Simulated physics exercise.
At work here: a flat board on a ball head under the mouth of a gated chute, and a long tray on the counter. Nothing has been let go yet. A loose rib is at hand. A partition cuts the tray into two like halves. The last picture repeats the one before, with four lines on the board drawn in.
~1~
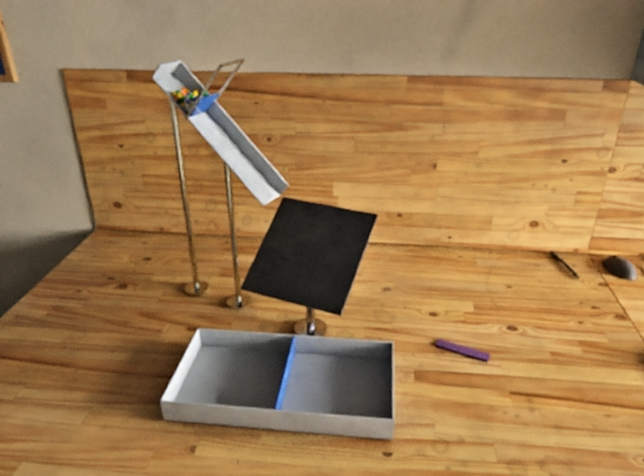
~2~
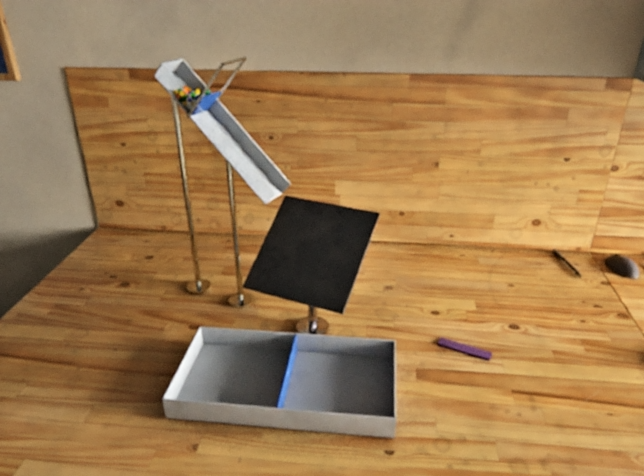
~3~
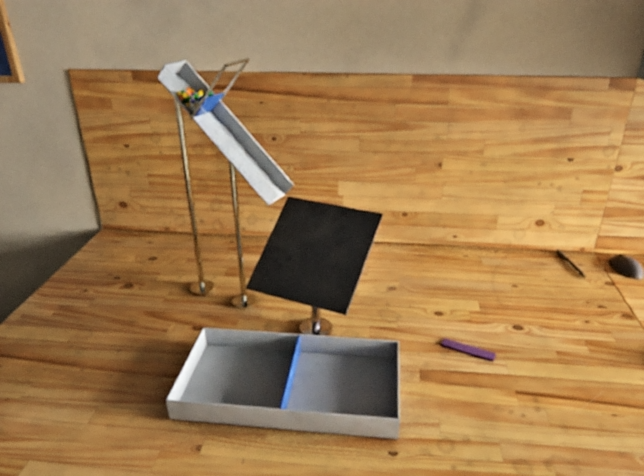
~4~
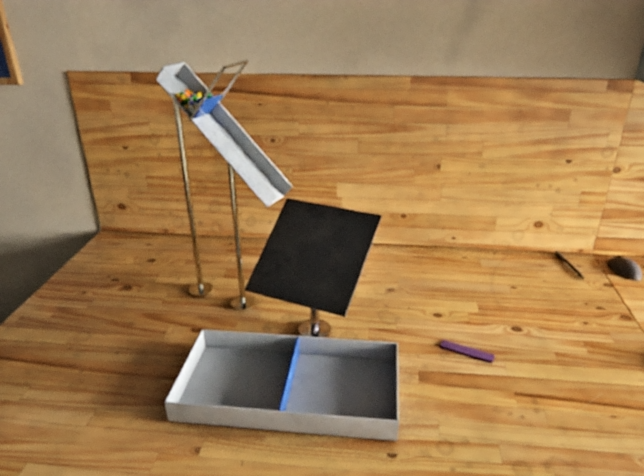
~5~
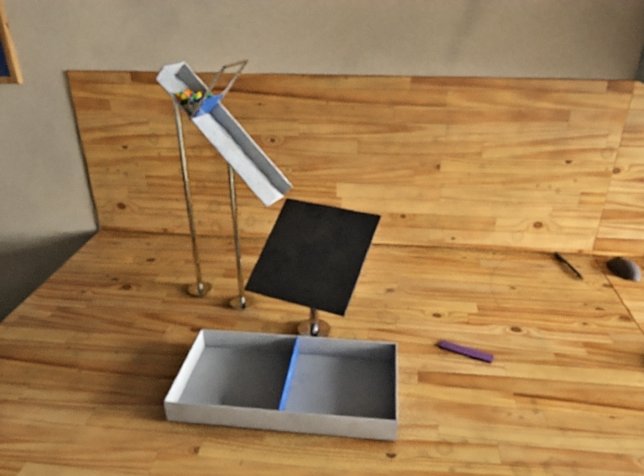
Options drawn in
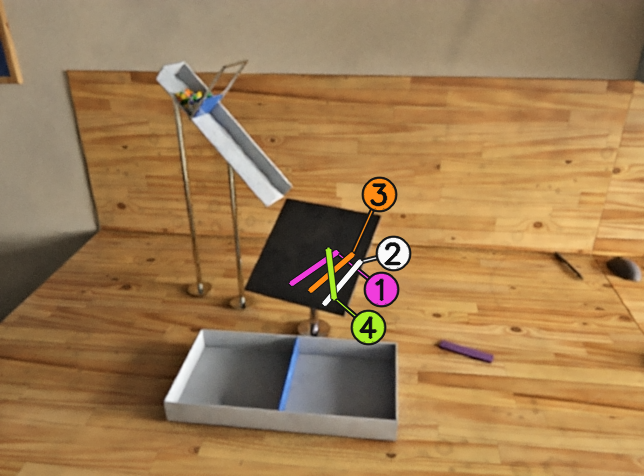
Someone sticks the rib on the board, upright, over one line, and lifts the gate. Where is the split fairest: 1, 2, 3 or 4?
Line 2 does it best.
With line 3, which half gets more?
More lands on the left.
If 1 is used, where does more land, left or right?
Left.
On the marked copy, line 1 from (336, 252) to (291, 283); line 2 from (359, 262) to (324, 303); line 3 from (352, 254) to (310, 290); line 4 from (328, 249) to (334, 297).
With 1, of what is caught, almost all in the left half, about a tenth in the right.
With 2, of what is caught, roughly half in the left half, roughly half in the right.
With 3, of what is caught, the larger part in the left half, roughly a quarter in the right.
With 4, of what is caught, roughly a quarter in the left half, the larger part in the right.
